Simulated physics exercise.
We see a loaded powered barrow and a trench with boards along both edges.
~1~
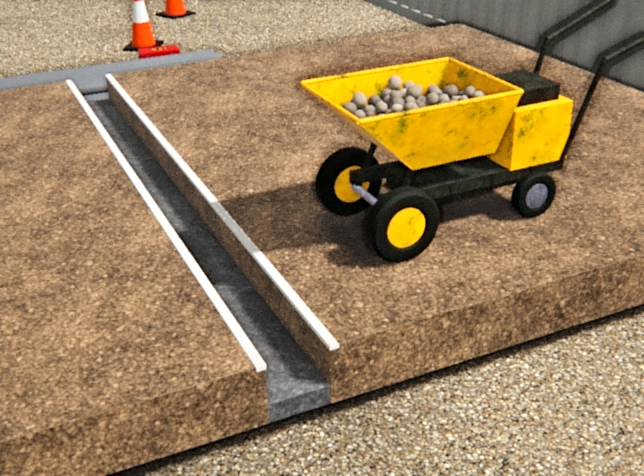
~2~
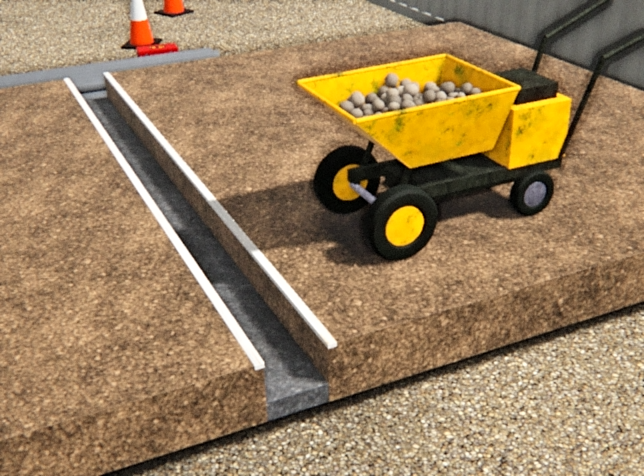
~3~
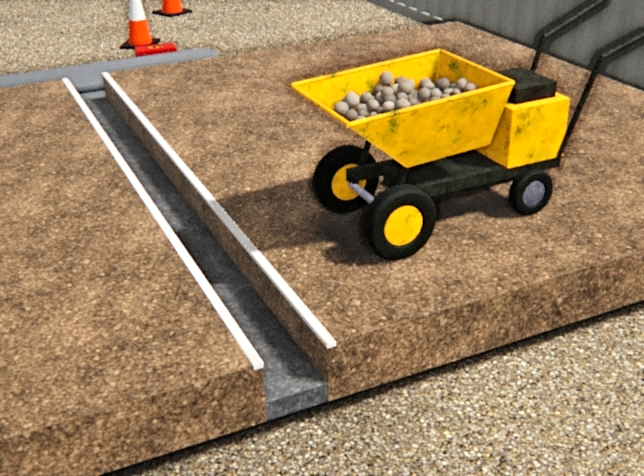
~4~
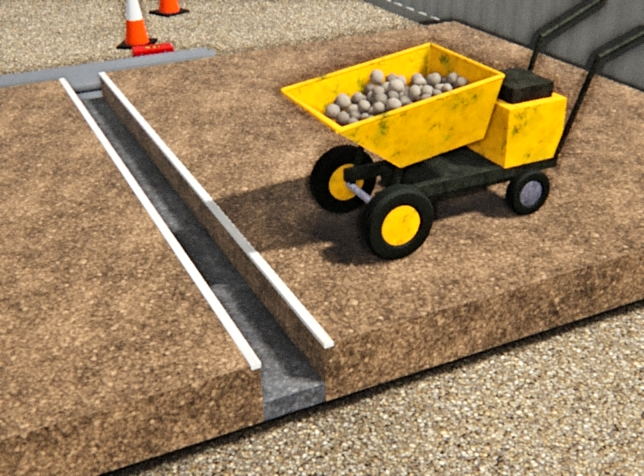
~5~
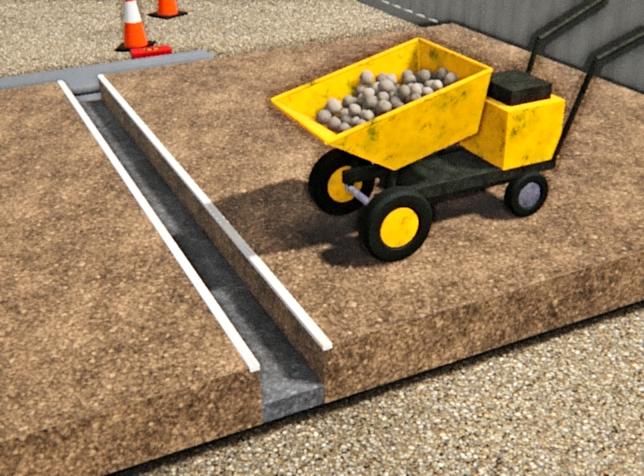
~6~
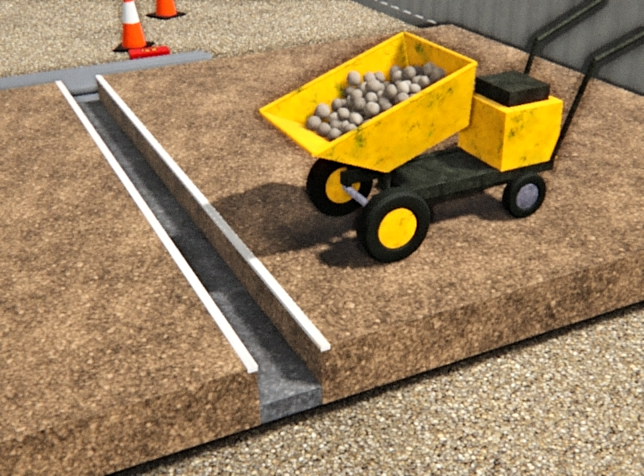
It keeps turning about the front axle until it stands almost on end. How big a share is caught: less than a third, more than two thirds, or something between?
The trench takes more than two thirds.
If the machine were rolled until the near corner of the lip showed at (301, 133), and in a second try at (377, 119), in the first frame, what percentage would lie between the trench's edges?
Near 0 % and 90 %.
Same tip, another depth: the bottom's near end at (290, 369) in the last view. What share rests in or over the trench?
Roughly 70 in a hundred.
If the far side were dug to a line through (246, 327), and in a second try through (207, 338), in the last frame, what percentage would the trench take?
Roughly 80 per cent, and 100 per cent.
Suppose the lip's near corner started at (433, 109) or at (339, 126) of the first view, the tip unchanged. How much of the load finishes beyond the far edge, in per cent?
Roughly 0 per cent, and 30 per cent.
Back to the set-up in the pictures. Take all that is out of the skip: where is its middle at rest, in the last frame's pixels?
Near (225, 290).
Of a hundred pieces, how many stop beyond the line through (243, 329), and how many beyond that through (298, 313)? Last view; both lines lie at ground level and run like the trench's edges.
In turn 20 and 100 in a hundred.
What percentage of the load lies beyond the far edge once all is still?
Roughly 5 in a hundred.
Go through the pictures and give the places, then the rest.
In the first picture, lip of the skip (359, 122), level; top of the load (426, 105), river pebbles; first edge of the trench (307, 312); far edge (237, 331), the trench over half as wide as the skip, and about half as deep as wide.
In the second picture, lip of the skip (356, 122), level; top of the load (429, 97).
In the third picture, lip of the skip (349, 125), tipped barely; top of the load (418, 100).
In the fourth picture, lip of the skip (338, 131), tipped a little; top of the load (426, 92).
In the fifth picture, lip of the skip (327, 142), tipped a little; top of the load (427, 93).
In the sixth picture, lip of the skip (314, 155), tipped clearly; top of the load (419, 83); first edge of the trench (298, 313); far edge (229, 332).
Just after the last frame, skip tipped steeply; every one in the skip.
A moment on, skip tipped steeply; the larger part in the skip; roughly a quarter in or heaped over the trench; just a few beyond it; just a few falling.
Further on, skip tipped right over; just a few in the skip; almost all in or heaped over the trench; about a tenth beyond it.
When it is over, skip tipped right over; just a few in the skip; almost all in or heaped over the trench; about a tenth beyond it.
